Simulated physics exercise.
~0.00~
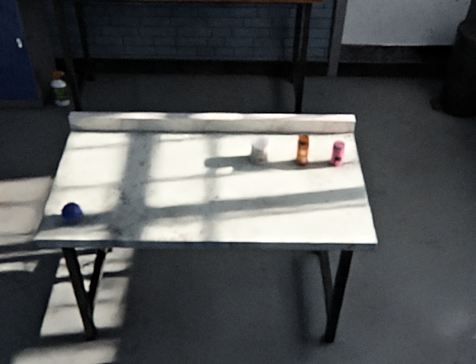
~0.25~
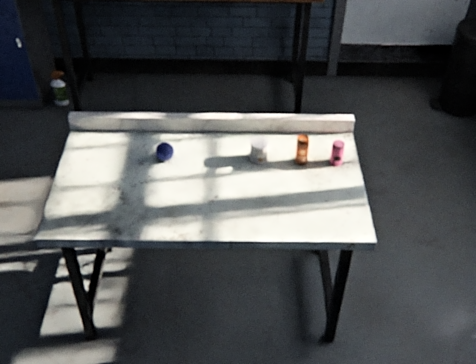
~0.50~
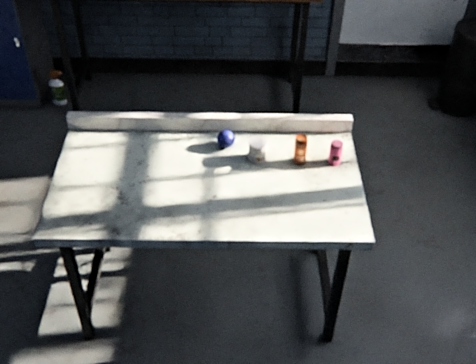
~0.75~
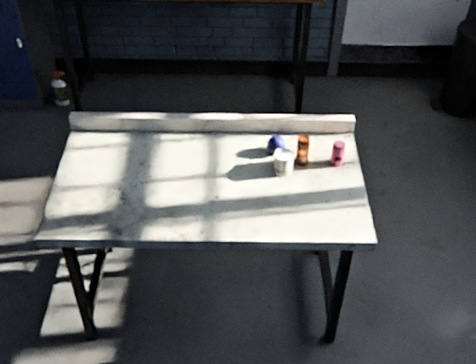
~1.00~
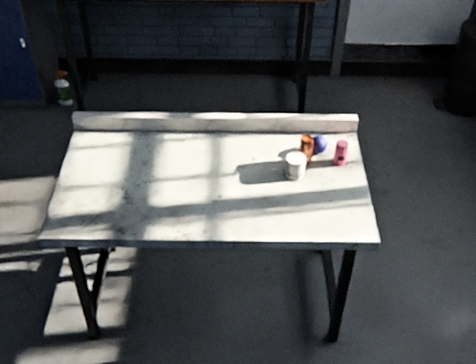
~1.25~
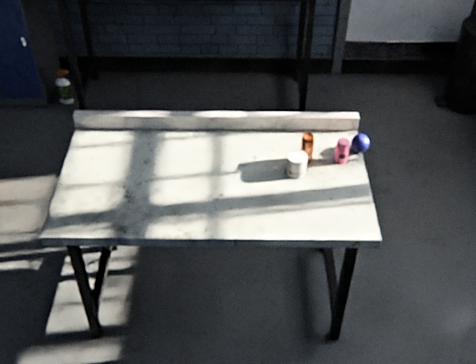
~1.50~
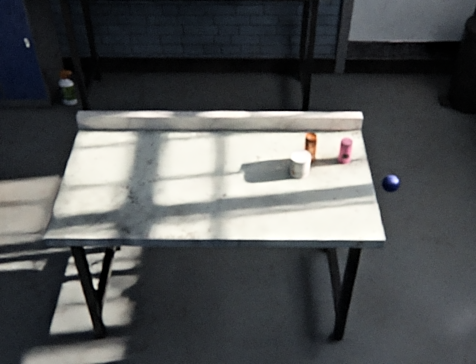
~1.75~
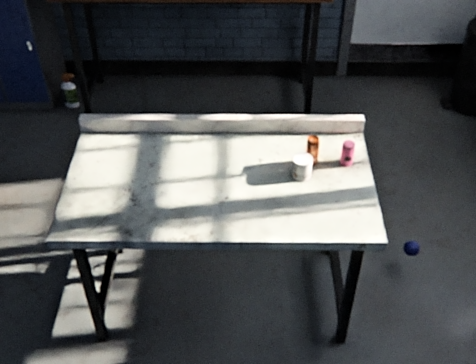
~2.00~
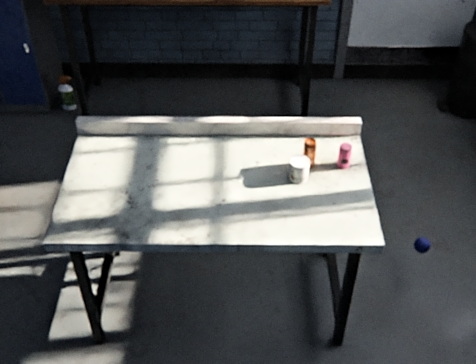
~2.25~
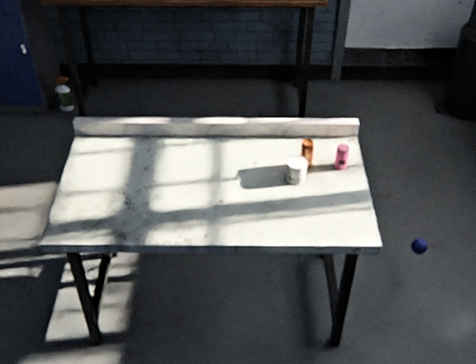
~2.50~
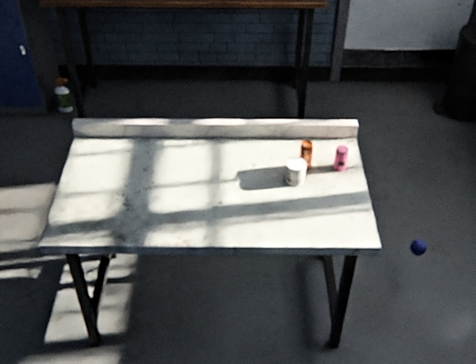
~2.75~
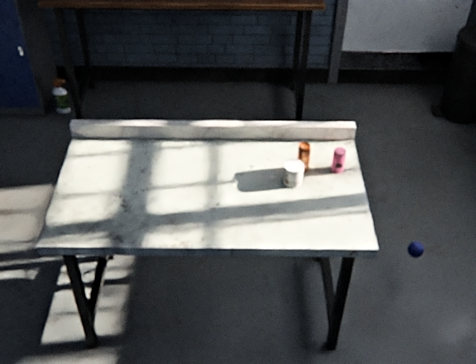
A blue ball sits at the left front of a pale table, seen from slightly above in a dim room with patches of sunlight, while a white tin, an orange can and a pink shaker stand towards the right. The ball rolls right and away to the raised strip along the far edge, then heads on rightwards. It meets the white tin, which shifts a little right and nearer, still upright. Passing behind the orange can and the pink shaker, which stay put, the ball drops off the right edge and ends on the floor beside the table.
